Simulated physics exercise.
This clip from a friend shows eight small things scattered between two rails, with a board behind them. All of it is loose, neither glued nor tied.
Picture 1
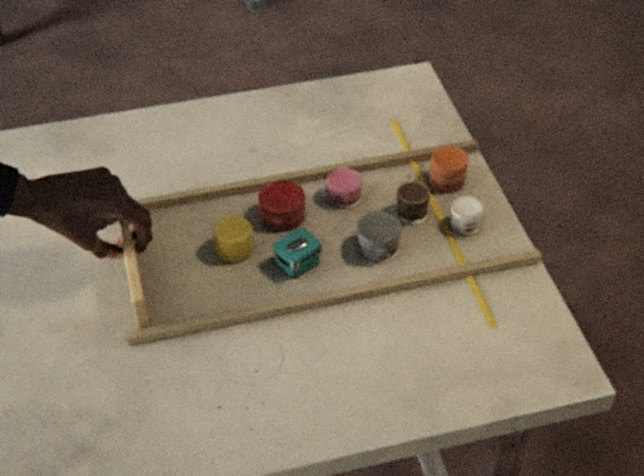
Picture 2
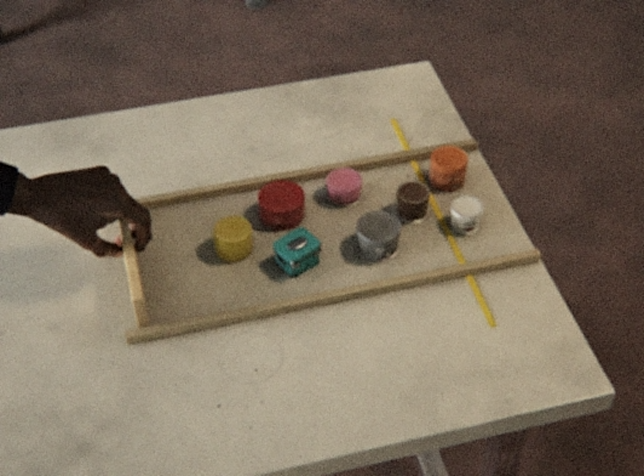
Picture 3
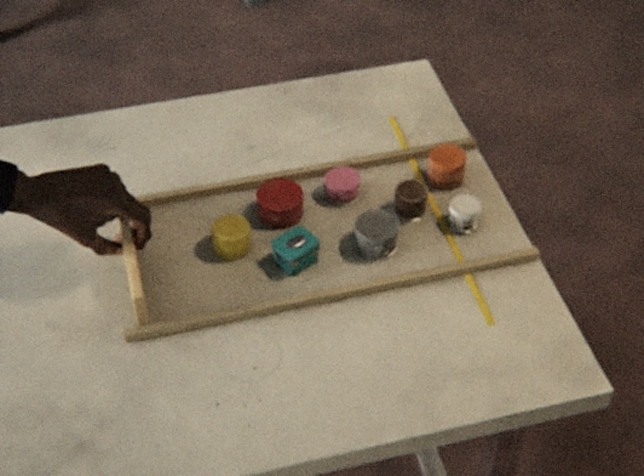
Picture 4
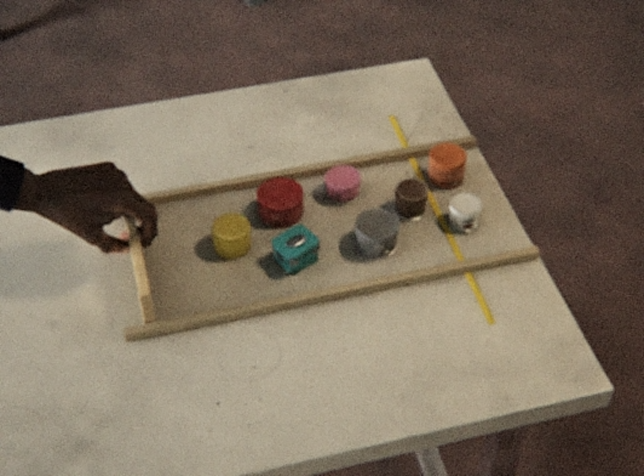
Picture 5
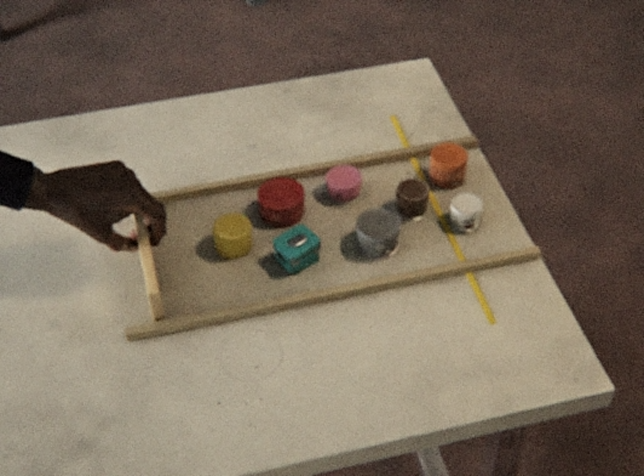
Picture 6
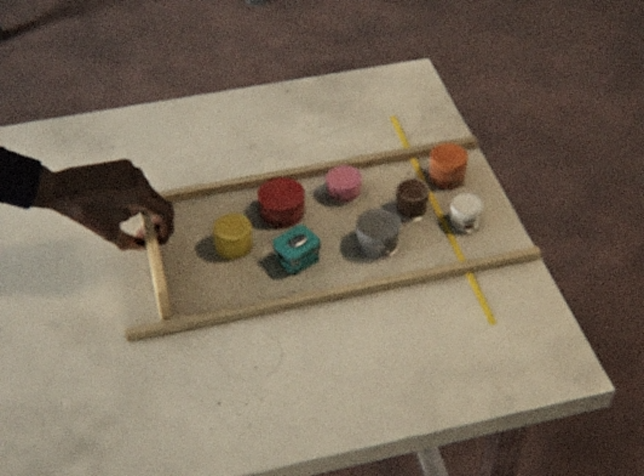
On a pale tabletop, a hand slides an upright board slightly right between two rails.
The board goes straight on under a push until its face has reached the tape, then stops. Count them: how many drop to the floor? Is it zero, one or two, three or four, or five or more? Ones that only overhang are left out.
I would say one or two.
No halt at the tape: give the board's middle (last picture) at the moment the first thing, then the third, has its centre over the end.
First around (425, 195), then around (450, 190).
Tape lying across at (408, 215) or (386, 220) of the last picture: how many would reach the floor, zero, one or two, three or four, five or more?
Count at position one: None; at position two: Zero.
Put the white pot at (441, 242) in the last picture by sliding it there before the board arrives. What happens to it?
Placed like that, the white pot is fine.
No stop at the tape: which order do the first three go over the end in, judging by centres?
Order, earliest first: The white pot; the orange tub; the grey tin.
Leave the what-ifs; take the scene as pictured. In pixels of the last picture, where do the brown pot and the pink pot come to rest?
The brown pot comes to rest at (487, 194), and the pink pot comes to rest at (457, 155).
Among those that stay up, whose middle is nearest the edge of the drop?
Result: Orange tub.
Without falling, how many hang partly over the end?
The figure is 2.
Soon after, none off yet; orange tub at rest near (448, 166); white pot at rest near (466, 213); brown pot at rest near (412, 200).
After that, none off yet; orange tub displaced a little near (460, 166); white pot displaced about its own width near (489, 207); brown pot displaced about its own width near (441, 196).
In the end, the number that fall off is one or two; gone, white pot.
